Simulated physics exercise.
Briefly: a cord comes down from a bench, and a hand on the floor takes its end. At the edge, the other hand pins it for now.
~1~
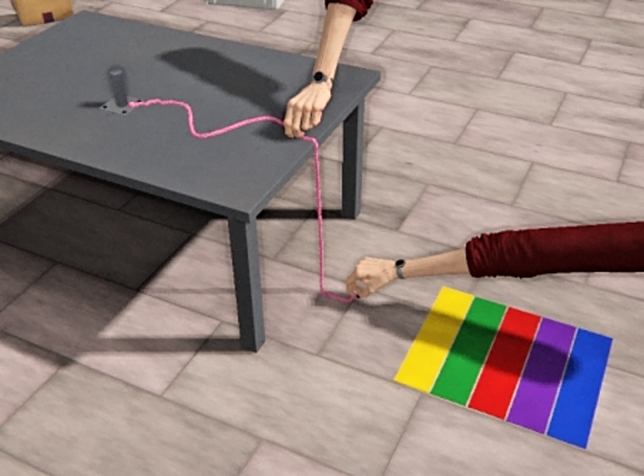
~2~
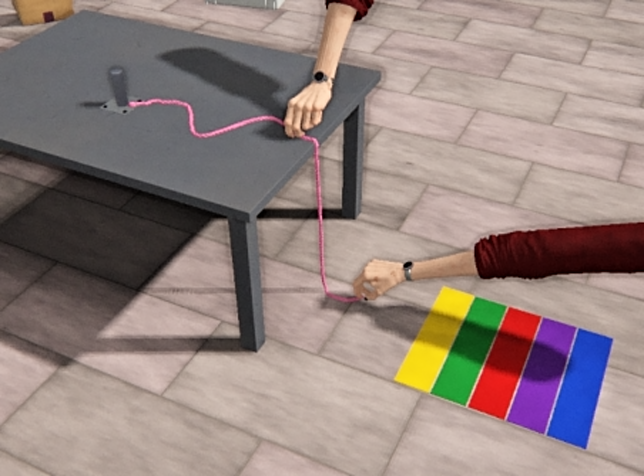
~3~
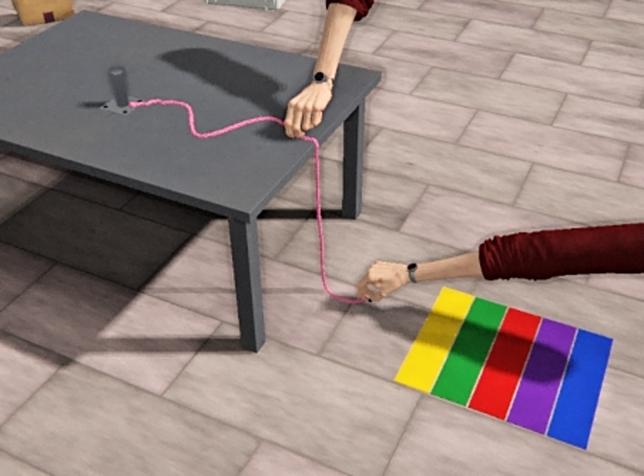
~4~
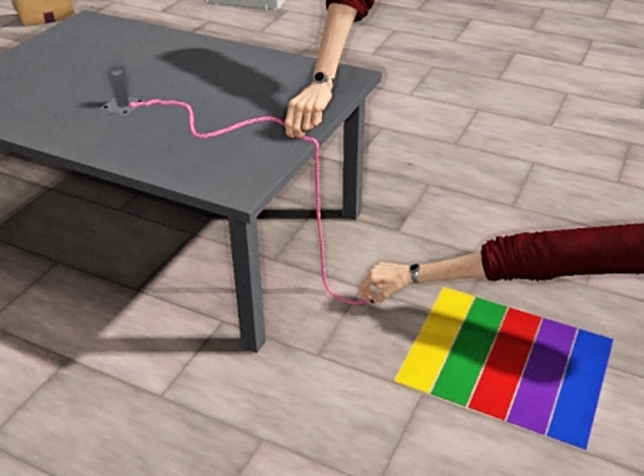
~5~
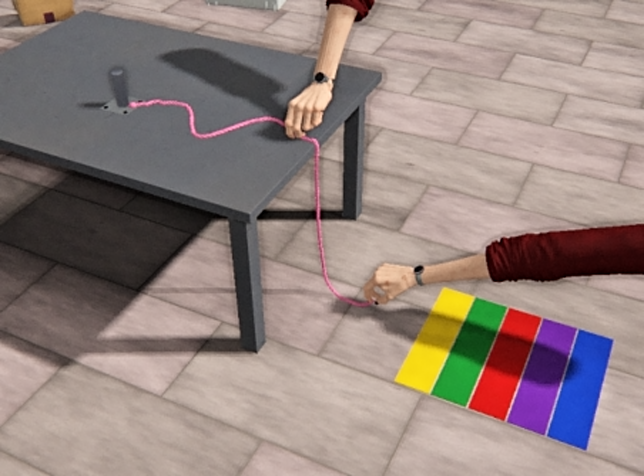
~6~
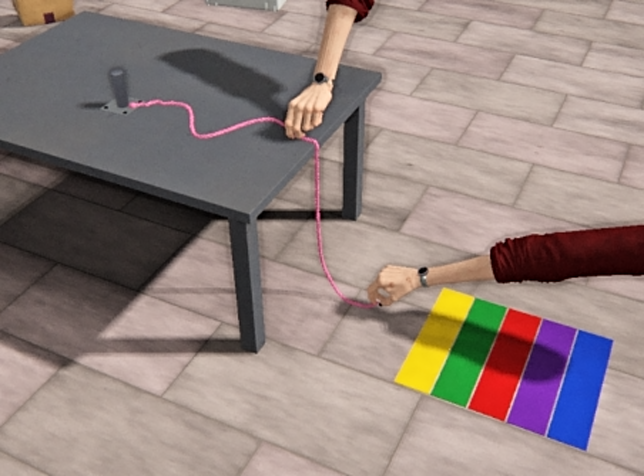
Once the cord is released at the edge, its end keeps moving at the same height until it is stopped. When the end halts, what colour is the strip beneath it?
Purple.
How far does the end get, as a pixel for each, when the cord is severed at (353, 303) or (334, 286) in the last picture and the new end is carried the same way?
Try one: (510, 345); try two: (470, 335).
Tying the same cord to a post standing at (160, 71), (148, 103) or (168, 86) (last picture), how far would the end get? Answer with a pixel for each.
Going through the tries, you get (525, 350), then (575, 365), then (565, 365).
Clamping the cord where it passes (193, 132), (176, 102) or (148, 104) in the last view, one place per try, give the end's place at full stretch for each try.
Readings in order - (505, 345), (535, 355), (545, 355).
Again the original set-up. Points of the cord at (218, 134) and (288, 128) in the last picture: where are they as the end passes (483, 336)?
You'll see them at (262, 131) and then at (321, 174).
A little later, end near (483, 336); over green.
Next, end near (525, 350); over red.
When it is tight, end near (550, 358); over purple. It gets as far as the purple strip.
